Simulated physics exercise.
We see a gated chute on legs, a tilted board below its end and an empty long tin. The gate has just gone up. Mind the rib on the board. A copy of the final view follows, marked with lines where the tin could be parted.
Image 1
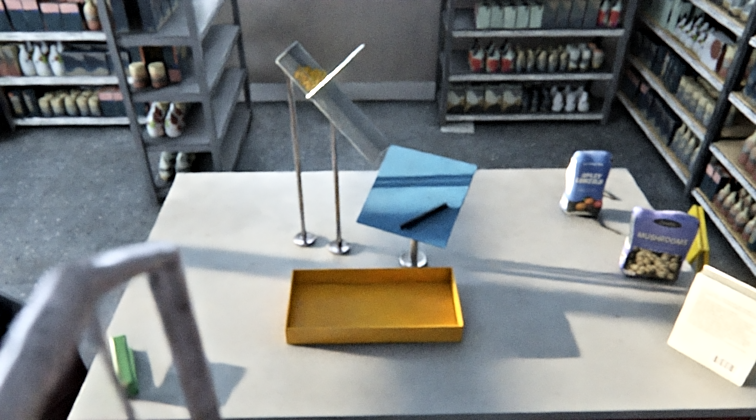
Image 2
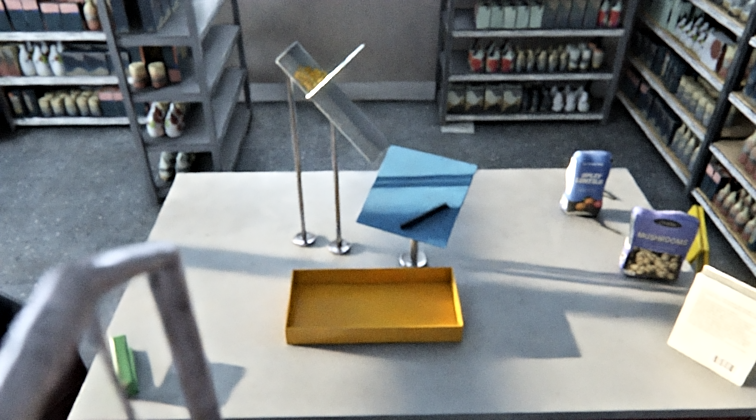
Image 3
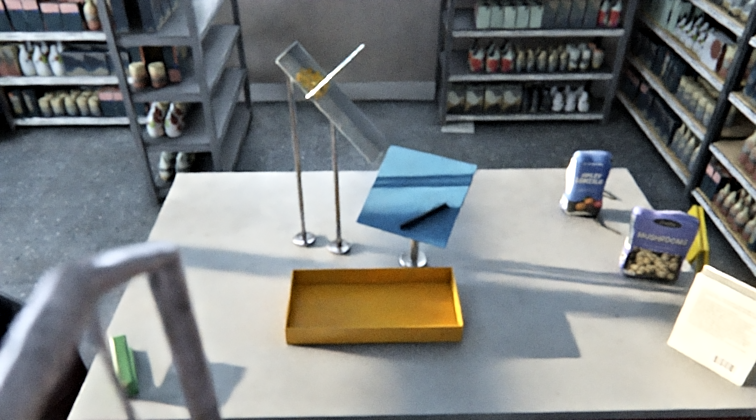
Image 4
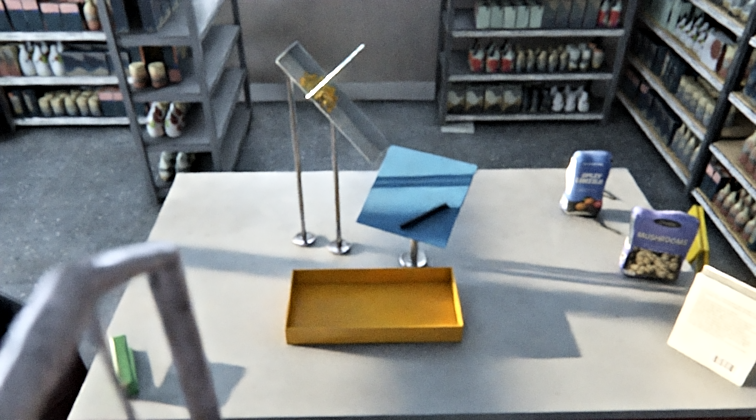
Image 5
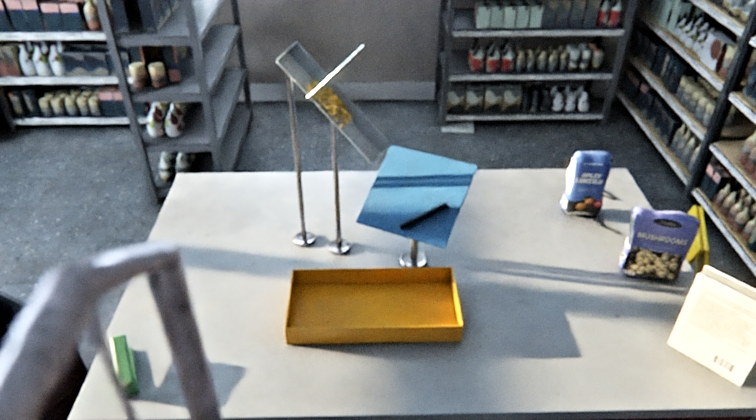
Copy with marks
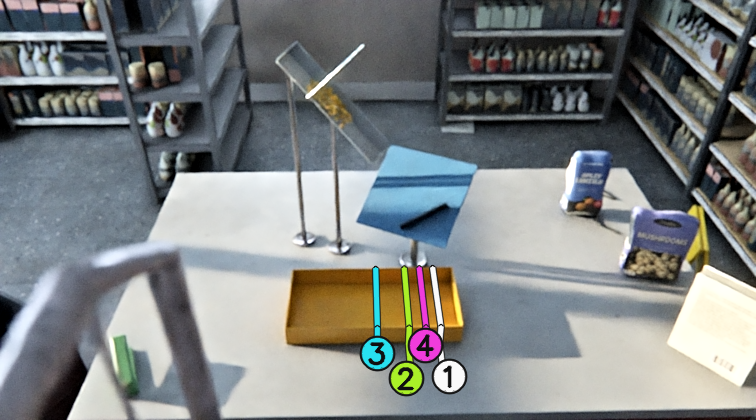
The footage shows a clear sloping chute on legs above a tilted blue board with a dark rib and an empty yellow tin; behind the raised gate, small yellow pieces start moving and slide partway down the chute.
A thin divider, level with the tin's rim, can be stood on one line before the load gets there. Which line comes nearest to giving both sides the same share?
Line 3.
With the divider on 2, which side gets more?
More lands on the left.
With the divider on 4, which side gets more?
More lands on the left.
On the marked copy, line 1 crosses the front rim at (440, 326); line 2 crosses the front rim at (409, 326); line 3 crosses the front rim at (377, 327); line 4 crosses the front rim at (425, 326).
If 1 is chosen, of what is caught, the whole lot on the left of the divider, none at all on the right.
If 2 is chosen, of what is caught, all but a few on the left of the divider, a small share on the right.
If 3 is chosen, of what is caught, close to half on the left of the divider, close to half on the right.
If 4 is chosen, of what is caught, all but a few on the left of the divider, a small share on the right.
